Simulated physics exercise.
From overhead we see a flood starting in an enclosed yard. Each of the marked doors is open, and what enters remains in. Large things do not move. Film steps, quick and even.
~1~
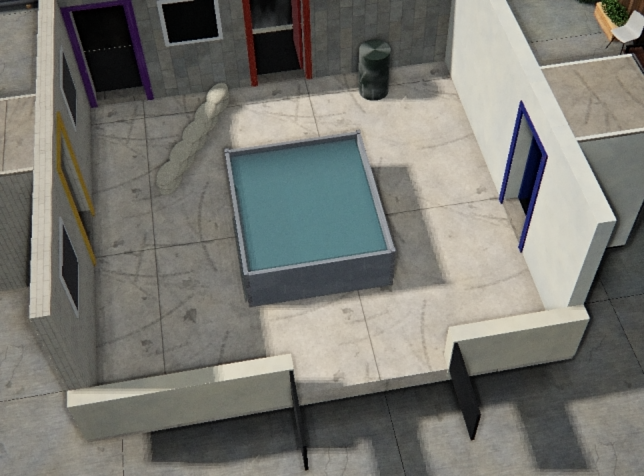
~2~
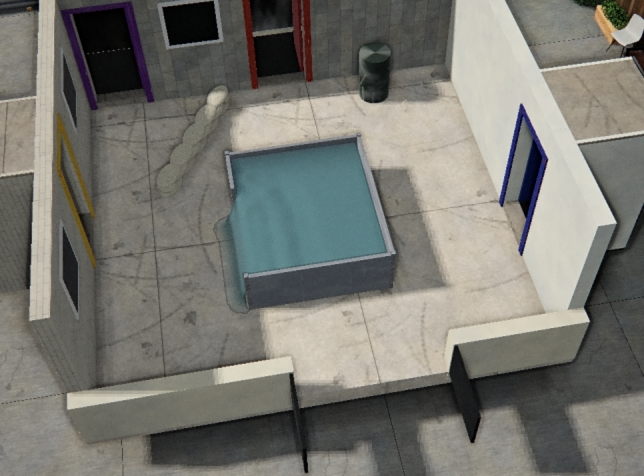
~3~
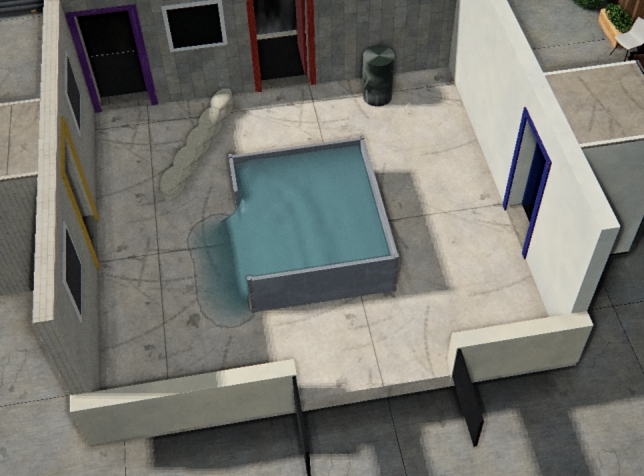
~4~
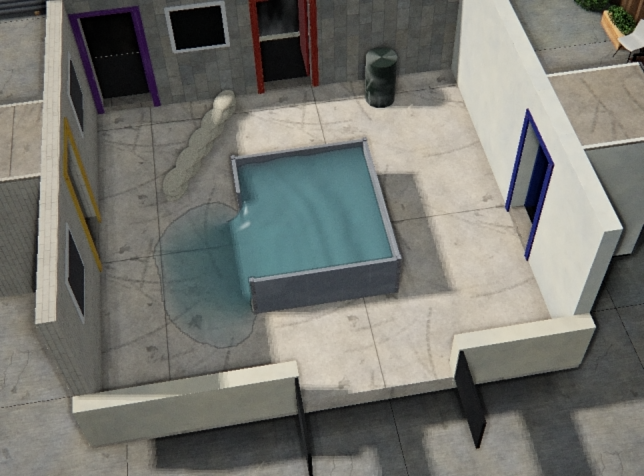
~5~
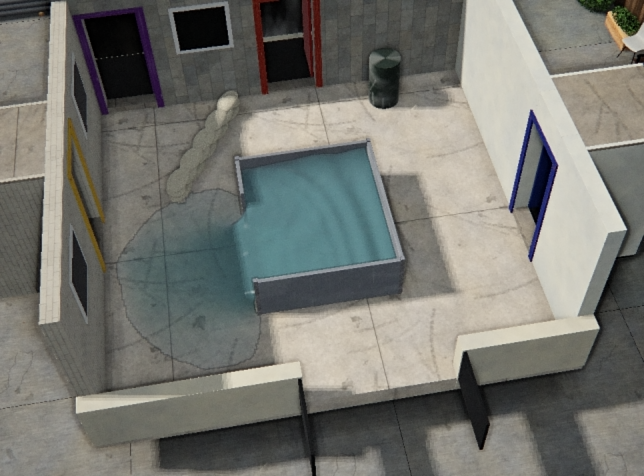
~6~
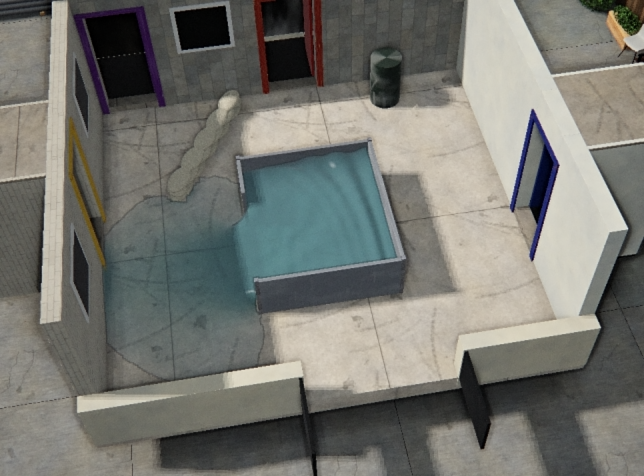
A walled concrete yard in patchy sun and shadow is seen from high above at an angle. A square grey tank of blue-green water sits at its centre, with purple and red doorways behind, yellow trim left, a blue doorway right, and a dark barrel near the back wall. Water pours from the tank's left side and spreads leftward in a widening, thinning sheet while the view shifts very slightly.
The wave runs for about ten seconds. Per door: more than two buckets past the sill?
Result: The purple door gets too much water coming through; the yellow door gets too much water coming through; the blue door doesn't get too much water coming through; the red door doesn't get too much water coming through.
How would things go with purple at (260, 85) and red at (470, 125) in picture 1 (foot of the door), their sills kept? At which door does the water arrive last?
The red one.
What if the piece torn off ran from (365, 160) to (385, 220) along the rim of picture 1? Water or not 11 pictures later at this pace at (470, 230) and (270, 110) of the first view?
In turn: Wet, clear.
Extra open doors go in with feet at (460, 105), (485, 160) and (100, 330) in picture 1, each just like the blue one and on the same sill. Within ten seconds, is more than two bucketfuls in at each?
The three doors, in turn: Is short of it, is short of it, is beyond it.
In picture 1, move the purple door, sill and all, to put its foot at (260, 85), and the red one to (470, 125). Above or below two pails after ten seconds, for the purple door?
Note - purple: Comes out below.
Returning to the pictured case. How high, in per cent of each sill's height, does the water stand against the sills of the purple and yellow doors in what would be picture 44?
Around 180 in a hundred for the first and 70 in a hundred for the second.
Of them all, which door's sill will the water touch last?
Result: The blue one.
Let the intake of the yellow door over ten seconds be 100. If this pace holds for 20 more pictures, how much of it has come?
Roughly 95 per cent.
A moment on, water covers 25 % of the floor; the purple door not reached, the yellow door over two buckets in, the blue door not reached, the red door not reached.
Next, water covers 30 % of the floor; the purple door wet at the sill, nothing in, the yellow door far over two buckets in, the blue door not reached, the red door not reached.
Then, water covers 50 % of the floor; the purple door over two buckets in, the yellow door far over two buckets in, the blue door not reached, the red door wet at the sill, nothing in.
Later, water covers 80 % of the floor; the purple door far over two buckets in, the yellow door far over two buckets in, the blue door wet at the sill, nothing in, the red door wet at the sill, nothing in.
In the end, water covers 95 % of the floor; the purple door far over two buckets in, the yellow door far over two buckets in, the blue door wet at the sill, nothing in, the red door wet at the sill, nothing in.
